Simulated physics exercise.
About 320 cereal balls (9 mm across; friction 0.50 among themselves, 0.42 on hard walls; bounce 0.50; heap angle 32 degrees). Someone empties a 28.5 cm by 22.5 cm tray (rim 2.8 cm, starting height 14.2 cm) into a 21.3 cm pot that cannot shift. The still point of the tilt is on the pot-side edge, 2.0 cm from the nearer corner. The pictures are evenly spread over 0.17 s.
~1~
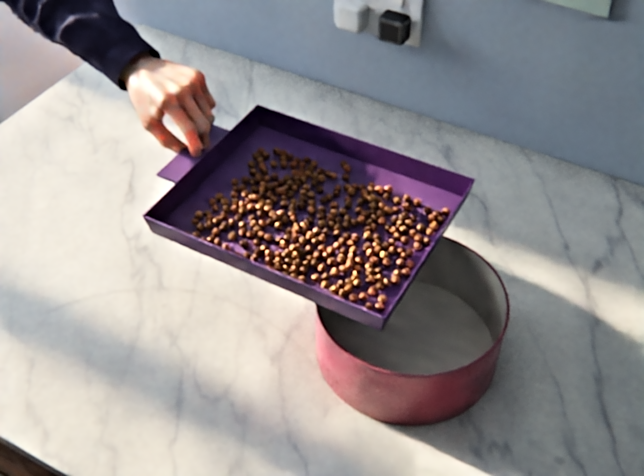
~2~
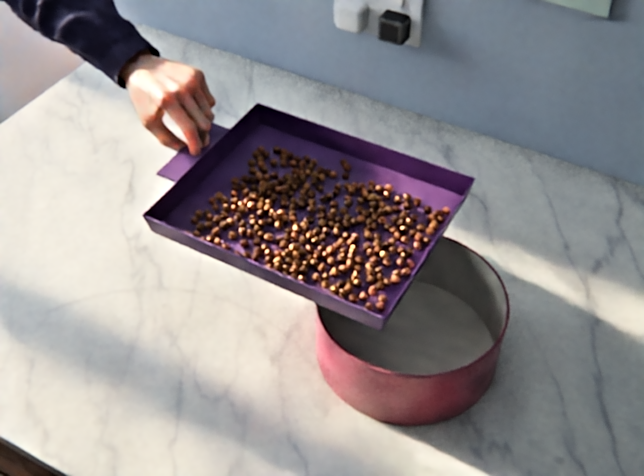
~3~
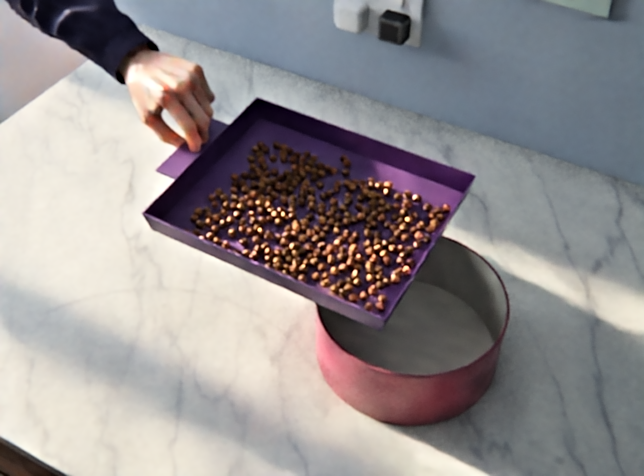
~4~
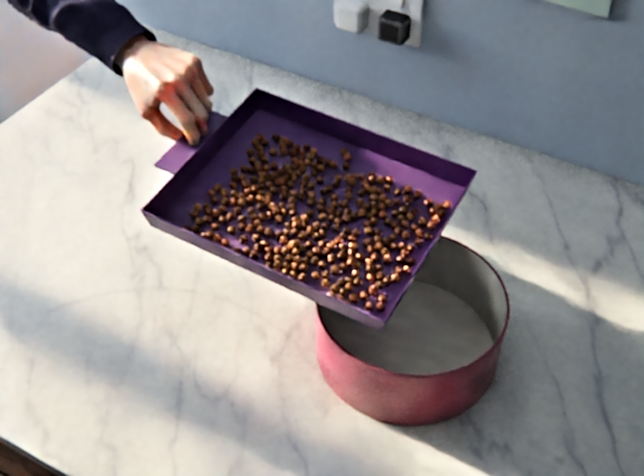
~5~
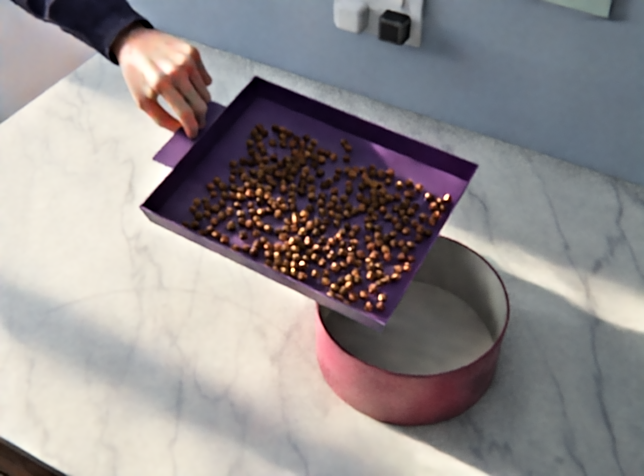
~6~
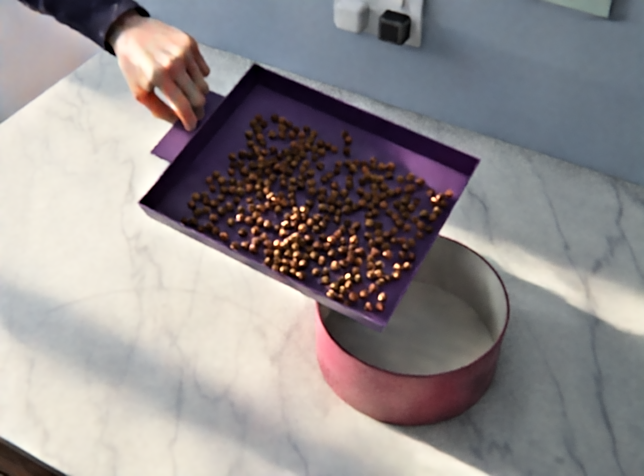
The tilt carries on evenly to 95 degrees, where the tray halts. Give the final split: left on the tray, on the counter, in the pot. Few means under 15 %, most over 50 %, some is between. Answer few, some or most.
Tray: Few, counter: Most, pot: Few.
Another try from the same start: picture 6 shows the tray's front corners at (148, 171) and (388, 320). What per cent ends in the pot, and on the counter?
Pot 25, counter 75.
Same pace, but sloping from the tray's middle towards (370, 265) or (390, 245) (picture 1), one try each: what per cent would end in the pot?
About 30 and 75 per cent.
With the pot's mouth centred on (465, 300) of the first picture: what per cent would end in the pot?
Some 0 per cent.
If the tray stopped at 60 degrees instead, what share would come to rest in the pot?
It would be near 0 per cent.
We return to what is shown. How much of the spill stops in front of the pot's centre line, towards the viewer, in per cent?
Some 100 per cent.
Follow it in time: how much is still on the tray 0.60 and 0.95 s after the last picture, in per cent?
In turn: 100, 20.
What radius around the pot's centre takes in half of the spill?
Roughly 20 cm.
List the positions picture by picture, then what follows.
Tray tilt 0 degrees, front corners at (149, 214) and (382, 313); middle of the pieces at (310, 220); pot at (412, 297), in the first frame.
Tray tilt 1 degrees, front corners at (148, 214) and (382, 313); middle of the pieces at (310, 219), in the second frame.
Tray tilt 2 degrees, front corners at (148, 212) and (382, 314); middle of the pieces at (310, 217), in the third frame.
Tray tilt 5 degrees, front corners at (147, 209) and (382, 315), lowest corner right front; middle of the pieces at (310, 213), in the fourth frame.
Tray tilt 9 degrees, front corners at (145, 205) and (382, 318), lowest corner right front; middle of the pieces at (310, 208), in the fifth frame.
Tray tilt 12 degrees, front corners at (144, 202) and (382, 320), lowest corner right front; middle of the pieces at (310, 204); pot at (412, 297), in the sixth frame.
Then, 0.36 s after the last picture, tilt 53 degrees; the tray holds 100 %, the pot 0 %.
Then, 0.60 s after the last picture, tilt 79 degrees; the tray holds 100 %, the pot 0 %.
Then, 0.95 s after the last picture, tilt 95 degrees; the tray holds 20 %, the pot 0 %.
In the end, tray 0 %, counter 100 %, pot 0 %.
